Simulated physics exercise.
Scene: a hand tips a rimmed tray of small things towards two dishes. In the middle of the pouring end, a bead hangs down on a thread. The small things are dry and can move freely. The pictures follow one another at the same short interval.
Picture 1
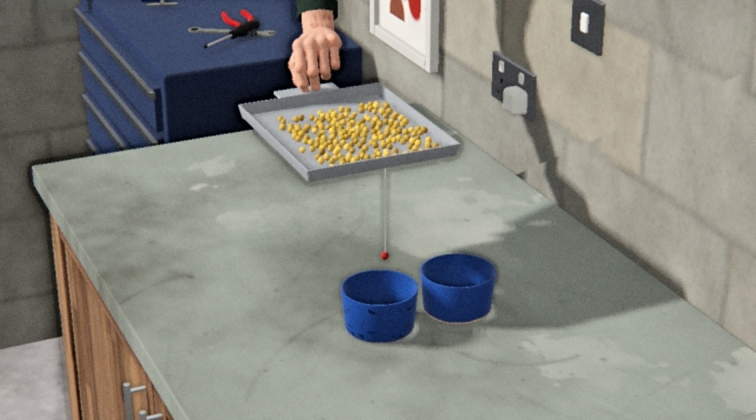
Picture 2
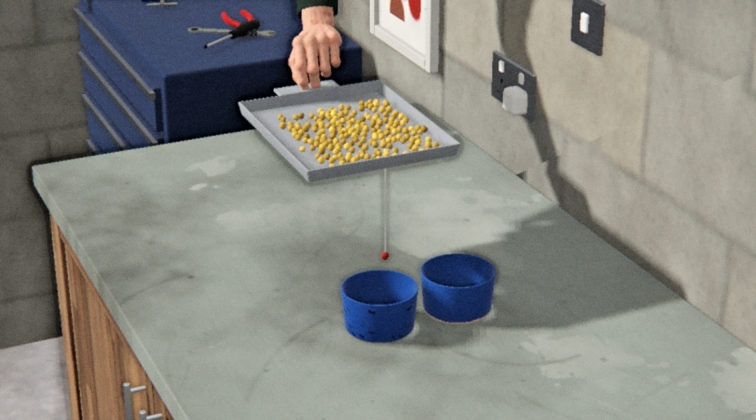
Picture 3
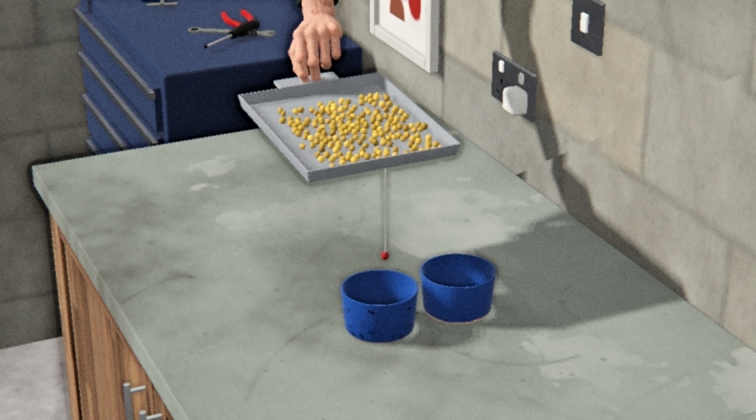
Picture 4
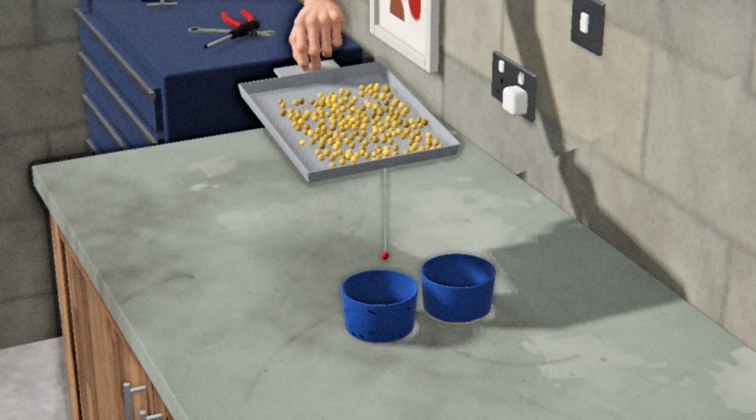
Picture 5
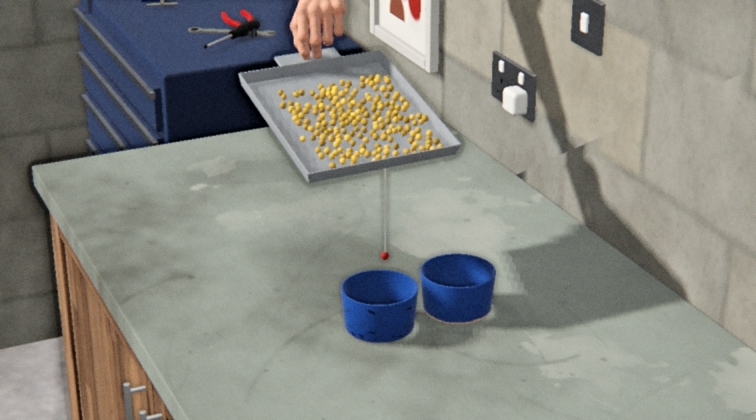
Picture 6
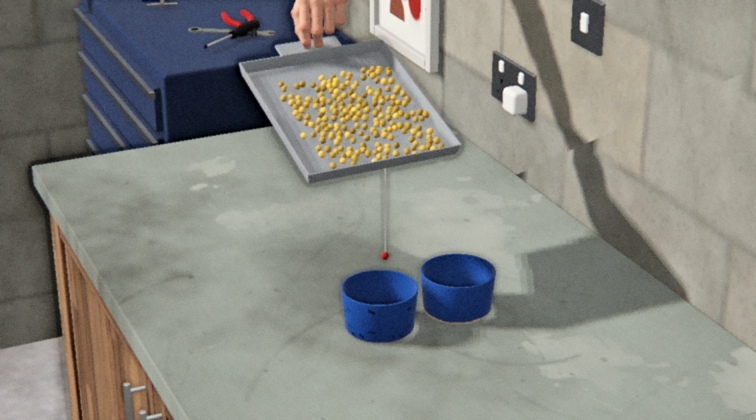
On a worn grey-green worktop in a block-walled room, two blue dishes sit below a rimmed metal tray of small yellow balls, with a red bead hanging from its near edge. A hand holds the tray nearly flat, then gradually raises the far end, tilting it towards the dishes.
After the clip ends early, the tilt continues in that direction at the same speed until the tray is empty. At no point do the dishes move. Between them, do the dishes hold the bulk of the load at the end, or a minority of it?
They hold the bulk.
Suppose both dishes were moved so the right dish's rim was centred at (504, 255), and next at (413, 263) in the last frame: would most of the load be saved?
In the first position shy of half, in the second shy of half.
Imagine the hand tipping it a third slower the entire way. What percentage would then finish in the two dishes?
I'd put it near 70 per cent.
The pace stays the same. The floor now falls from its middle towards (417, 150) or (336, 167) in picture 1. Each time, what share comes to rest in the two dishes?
The share is 20 per cent in the first and 30 per cent in the second.
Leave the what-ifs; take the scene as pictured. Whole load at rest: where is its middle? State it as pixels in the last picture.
Somewhere close to (391, 322) in the last picture.
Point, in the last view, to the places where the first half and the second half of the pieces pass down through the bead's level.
Around (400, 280) and then (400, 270).
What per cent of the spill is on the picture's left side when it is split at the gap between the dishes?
That comes to about 60 per cent of the pieces.
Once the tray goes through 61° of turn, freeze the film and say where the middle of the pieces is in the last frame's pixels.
The load is centred around (379, 141).
Soon, tray tipped steeply; nearly all on the tray; a stray few in the air.
A while on, tray tipped right over; nearly all on the tray; a stray few in the left dish; a stray few in the right dish; a stray few outside both; a stray few in the air.
Towards the end, tray tipped past a quarter turn; about half in the left dish; about a quarter in the right dish; about a quarter outside both.
Finally, tray tipped past a quarter turn; about half in the left dish; about a quarter in the right dish; about a quarter outside both.
